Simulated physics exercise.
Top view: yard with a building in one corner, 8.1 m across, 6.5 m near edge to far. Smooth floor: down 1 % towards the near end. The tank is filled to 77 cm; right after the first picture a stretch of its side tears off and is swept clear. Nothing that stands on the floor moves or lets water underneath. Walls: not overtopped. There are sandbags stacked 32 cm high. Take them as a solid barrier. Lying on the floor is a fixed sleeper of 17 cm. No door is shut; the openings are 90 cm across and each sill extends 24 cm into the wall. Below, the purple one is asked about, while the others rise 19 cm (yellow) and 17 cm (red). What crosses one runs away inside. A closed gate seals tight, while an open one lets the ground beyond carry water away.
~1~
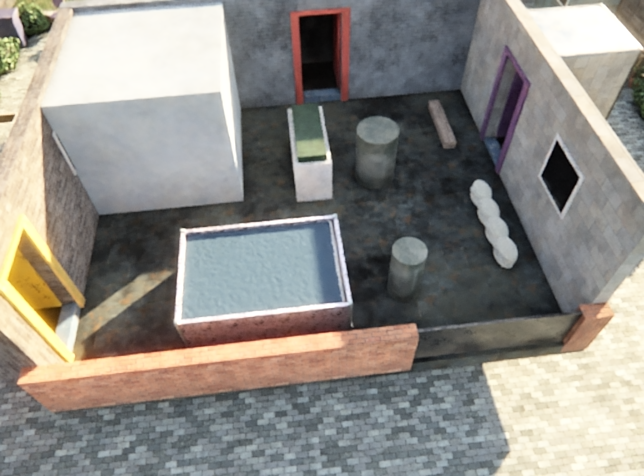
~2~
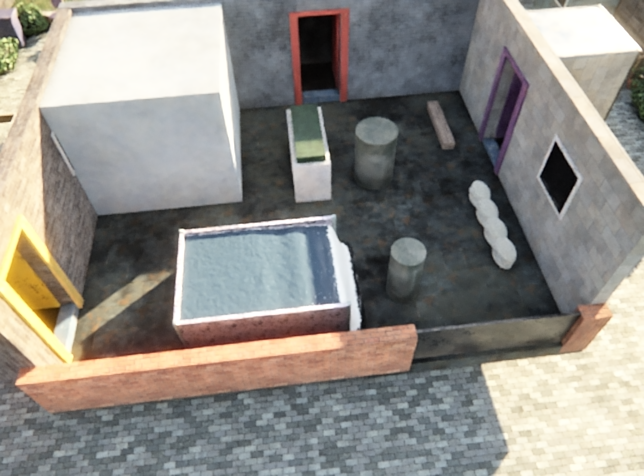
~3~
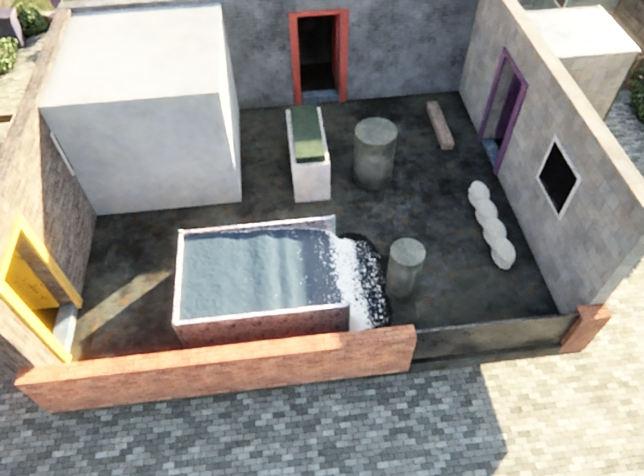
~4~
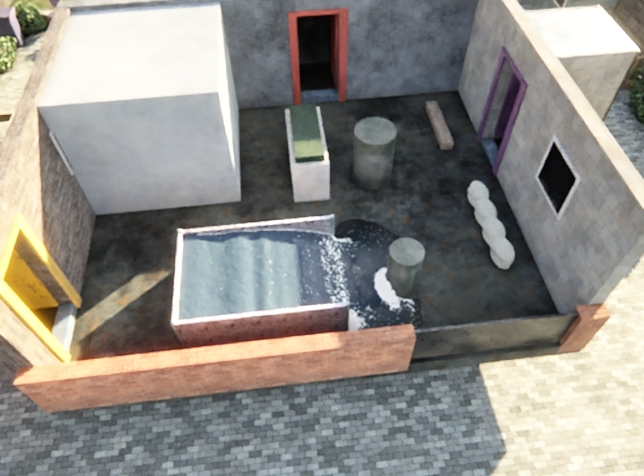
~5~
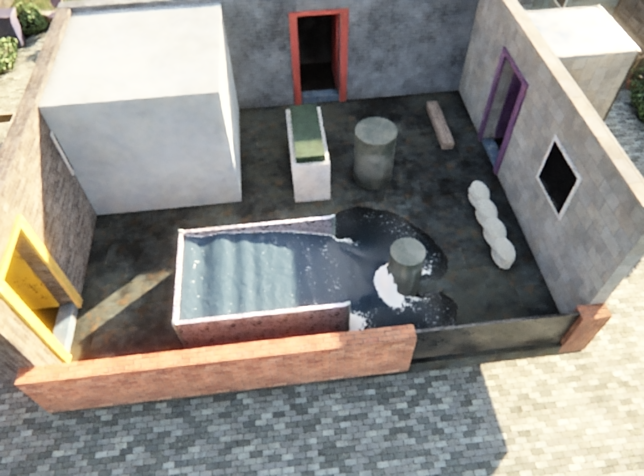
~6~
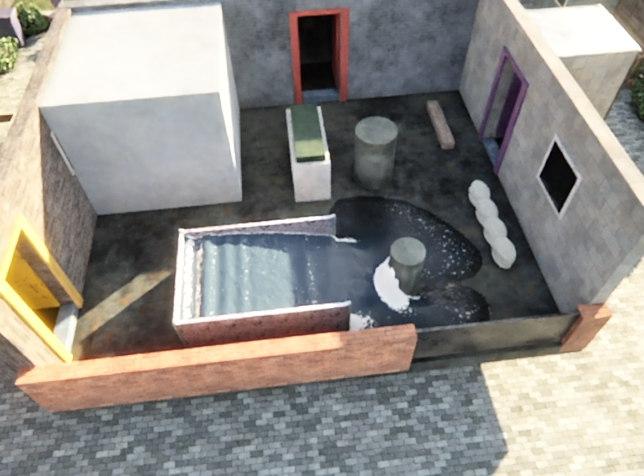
A rectangular tank of water in a walled yard lost its right side, and the water poured out in a foamy rush, swirled around a short round pillar and spread across the dark floor.
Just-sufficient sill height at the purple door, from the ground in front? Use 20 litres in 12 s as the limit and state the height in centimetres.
At least 19 cm or so.
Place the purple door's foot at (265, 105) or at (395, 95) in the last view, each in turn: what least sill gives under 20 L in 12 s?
About 14.5 and 18 cm.
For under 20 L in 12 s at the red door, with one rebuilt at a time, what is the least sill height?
The red one would have to be about 7.0 cm high.
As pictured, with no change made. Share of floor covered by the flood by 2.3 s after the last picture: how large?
50 %.
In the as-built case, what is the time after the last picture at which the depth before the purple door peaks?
Roughly 2.4 s.
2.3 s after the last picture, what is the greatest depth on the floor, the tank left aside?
Around 36 centimetres.
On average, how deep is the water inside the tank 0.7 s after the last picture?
Close to 44 cm deep on average.
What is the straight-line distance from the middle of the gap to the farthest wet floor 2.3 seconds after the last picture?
About 6.2 m.
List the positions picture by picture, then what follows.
The first picture shows the tank at (262, 268) is whole and still, 77 cm deep; the purple door at (502, 117) is dry.
In the second picture, the front is at (361, 322), 0.3 m from the gap at (339, 276); 0.4 m2 of floor is wet, 77 cm left at the back.
In the third picture, the front is at (387, 309), 0.8 m from the gap at (338, 279); 1.4 m2 of floor is wet, 77 cm left at the back.
In the fourth picture, the front is at a hidden place, 1.4 m from the gap at (337, 280); 2.7 m2 of floor is wet, 77 cm left at the back.
In the fifth picture, the front is at (442, 270), 1.9 m from the gap at (338, 280); 4.3 m2 of floor is wet, 75 cm left at the back.
In the sixth picture, the gap is at (338, 280), the front 2.6 m out at (477, 260); the back of the tank holds 67 cm; 2.3 m in a straight line remain to the purple door at (500, 117).
Then, 0.7 s after the last picture water covers 30 % of the floor, deepest (50 cm) near (374, 295); it has not reached the purple door.
Then, 2.3 s after the last picture water covers 50 % of the floor, deepest (36 cm) near (516, 337); 20 cm at the purple door, 17 litres in over its 10 cm sill.
Then, 11.3 s after the last picture water covers 95 % of the floor, deepest (14 cm) near (247, 249); 6 cm at the purple door, 100 litres in over its 10 cm sill.
At the purple door as built, the water peaked near 20 cm, 2.3 s after the last picture.
With a sill of 17 cm, 29 litres would have come in within the 12 s; with 23.5 cm, 5 litres. So under 20 litres takes about 19 cm.
